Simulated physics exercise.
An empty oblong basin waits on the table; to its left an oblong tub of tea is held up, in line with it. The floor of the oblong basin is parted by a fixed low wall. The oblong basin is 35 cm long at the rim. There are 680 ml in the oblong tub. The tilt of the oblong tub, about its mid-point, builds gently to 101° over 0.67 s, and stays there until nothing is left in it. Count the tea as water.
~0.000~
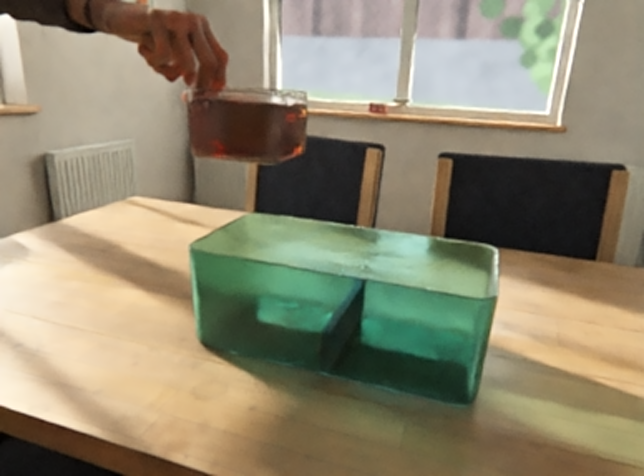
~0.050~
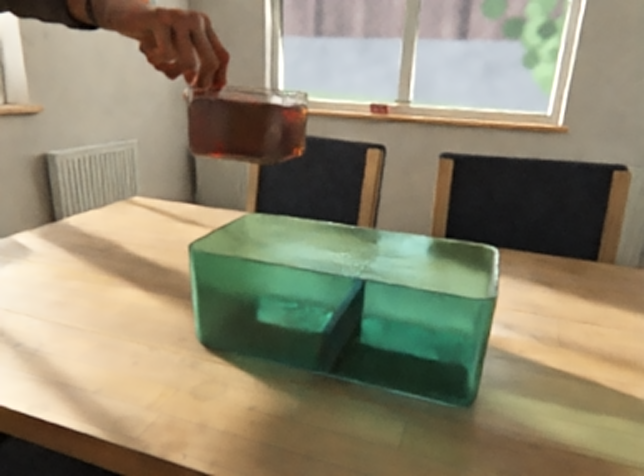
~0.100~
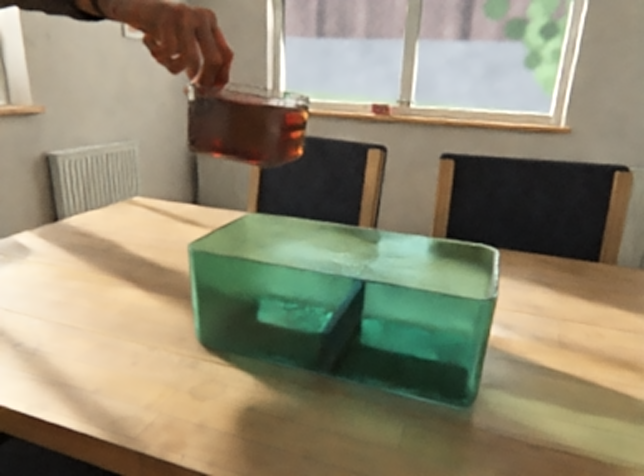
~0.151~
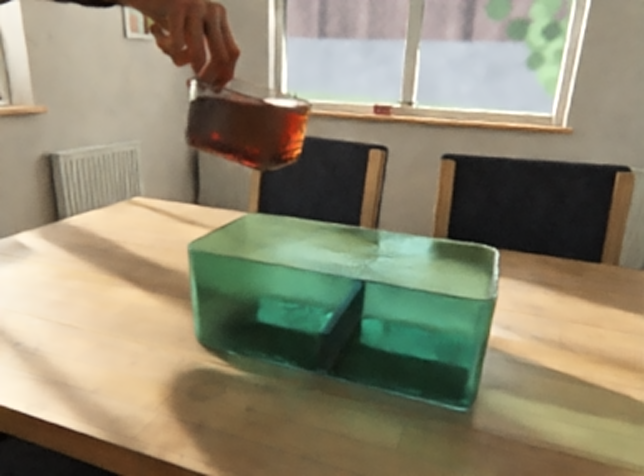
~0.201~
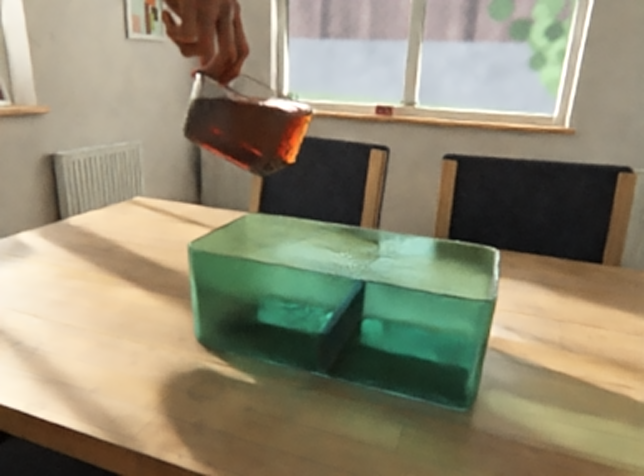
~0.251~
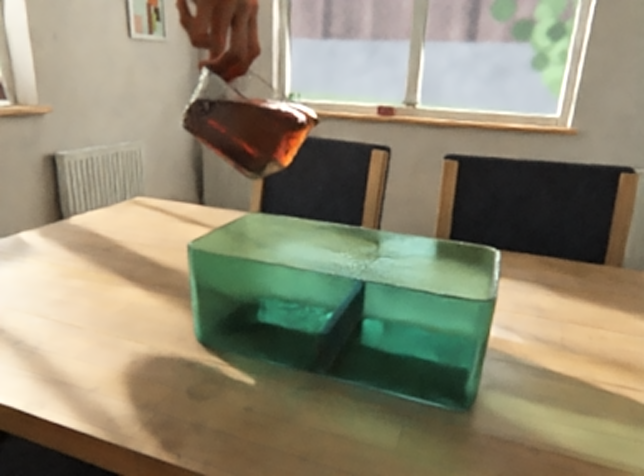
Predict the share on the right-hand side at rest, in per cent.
The far part has some 52 per cent.
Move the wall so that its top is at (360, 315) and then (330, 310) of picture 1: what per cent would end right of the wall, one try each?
In turn about 25 and 75 per cent.
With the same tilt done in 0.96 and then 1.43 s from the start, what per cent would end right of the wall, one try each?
First 60, then 60 per cent.
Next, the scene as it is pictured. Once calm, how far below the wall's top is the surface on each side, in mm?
Some 40 mm on the left and 38 mm on the right.
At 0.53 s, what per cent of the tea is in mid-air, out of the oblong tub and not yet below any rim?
About 40 per cent.
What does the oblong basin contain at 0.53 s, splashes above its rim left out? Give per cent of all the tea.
Some 26 per cent.
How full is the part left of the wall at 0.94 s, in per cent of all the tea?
About 44 per cent.
By 0.53 s the tilt is 90° and 33 per cent is still to pour, 8 is left of the wall and 19 right of it.
By 0.73 s the tilt is 101° and 9 per cent is still to pour, 33 is left of the wall and 52 right of it.
By 0.94 s the tilt is 101° and 2 per cent is still to pour, 44 is left of the wall and 51 right of it.
By 1.17 s the tilt is 101° and 0 per cent is still to pour, 48 is left of the wall and 52 right of it.
At rest 48 per cent lies left of the wall, 52 right of it and 1 outside.
